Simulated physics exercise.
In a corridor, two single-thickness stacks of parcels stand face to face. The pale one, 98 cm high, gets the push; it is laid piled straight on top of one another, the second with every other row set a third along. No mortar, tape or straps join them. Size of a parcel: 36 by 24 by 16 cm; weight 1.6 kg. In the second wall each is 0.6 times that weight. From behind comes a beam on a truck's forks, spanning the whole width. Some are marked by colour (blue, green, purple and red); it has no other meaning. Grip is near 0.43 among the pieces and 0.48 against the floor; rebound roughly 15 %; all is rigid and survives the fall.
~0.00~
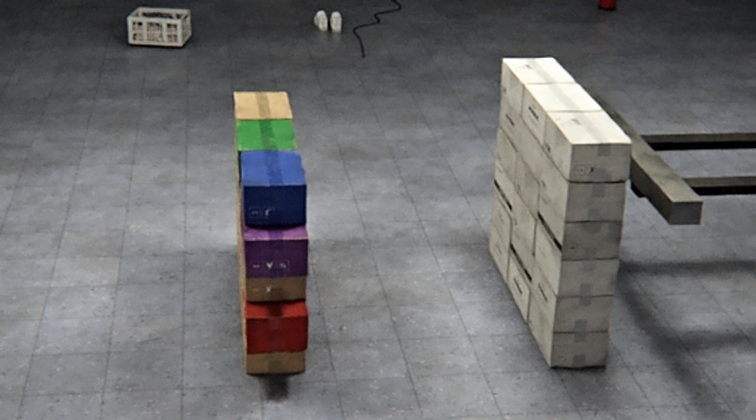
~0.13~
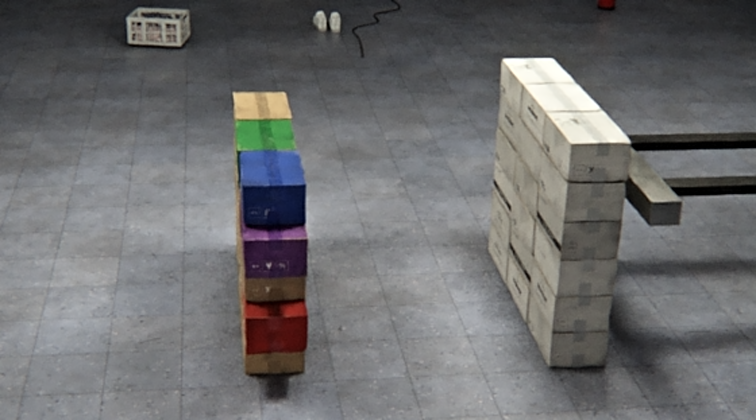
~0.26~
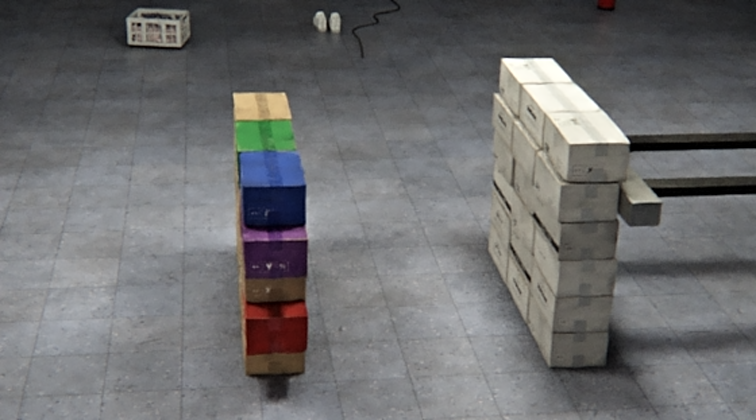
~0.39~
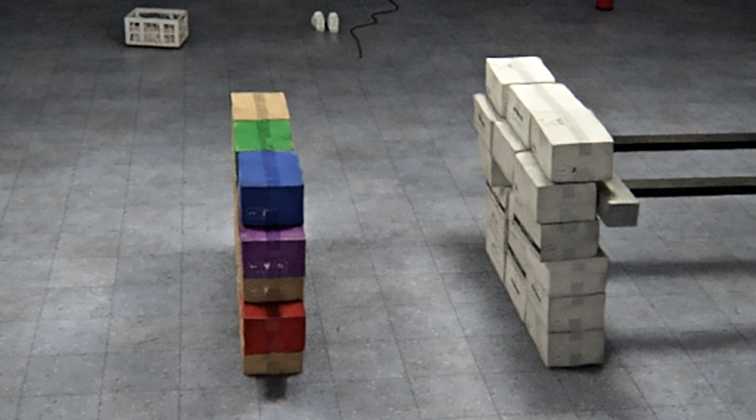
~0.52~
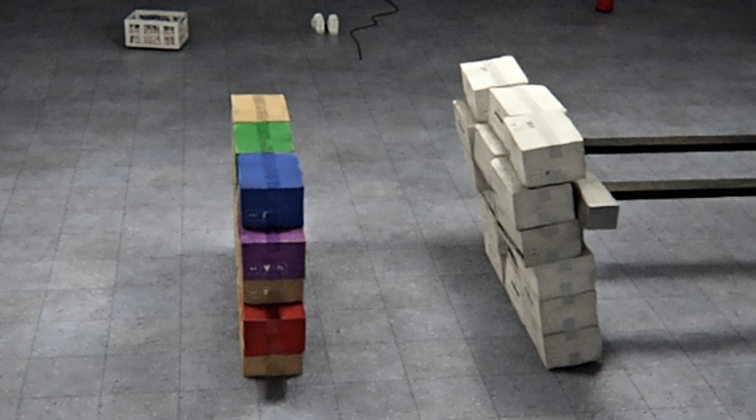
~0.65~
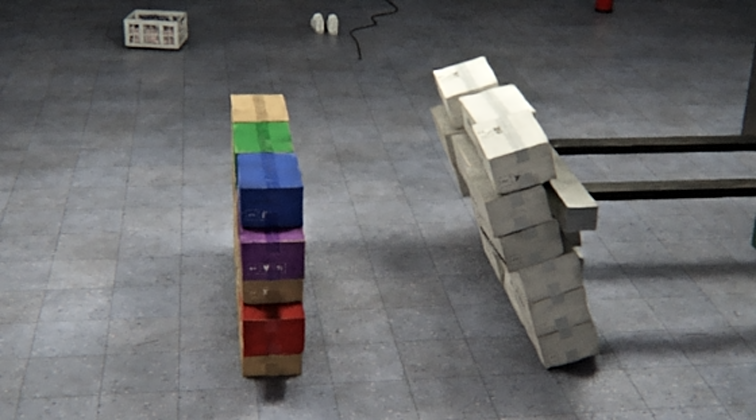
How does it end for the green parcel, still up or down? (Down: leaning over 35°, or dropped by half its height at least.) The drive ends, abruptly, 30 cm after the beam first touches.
In the end the green parcel holds its level.
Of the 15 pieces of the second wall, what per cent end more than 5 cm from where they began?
35 per cent.
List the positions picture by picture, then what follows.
In the first picture (we follow the side turned to the camera), beam (684, 213) 13 cm from the wall; green parcel (266, 134); red parcel (278, 336); blue parcel (275, 205); no other piece has moved.
In the second picture, beam (663, 214) 55 mm from the wall; green parcel (265, 134).
In the third picture, beam (643, 215) 24 mm in; green parcel (265, 134).
In the fourth picture, beam (621, 215) 10 cm in; green parcel (263, 134); no other piece has moved.
In the fifth picture, beam (600, 218) 18 cm in; green parcel (263, 136); no other piece has moved.
In the sixth picture, beam (579, 219) 26 cm in; green parcel (262, 136); blue parcel (272, 208); purple parcel (274, 261); no other piece has moved.
Around 0.78 s, 2 of the pale wall down; none of the 15 parcels of the second wall down; green parcel unmoved.
Around 0.96 s, 14 of the pale wall down; none of the 15 parcels of the second wall down; green parcel unmoved.
Around 1.20 s, 14 of the pale wall down; none of the 15 parcels of the second wall down, 10 disturbed; green parcel unmoved.
Finally (1.9 s), 14 of the pale wall down; none of the 15 parcels of the second wall down, 15 disturbed; green parcel displaced 26 mm; blue parcel displaced 30 mm; purple parcel displaced 47 mm. Seen by the last camera, middles, green parcel near (256, 155), blue parcel near (262, 189).
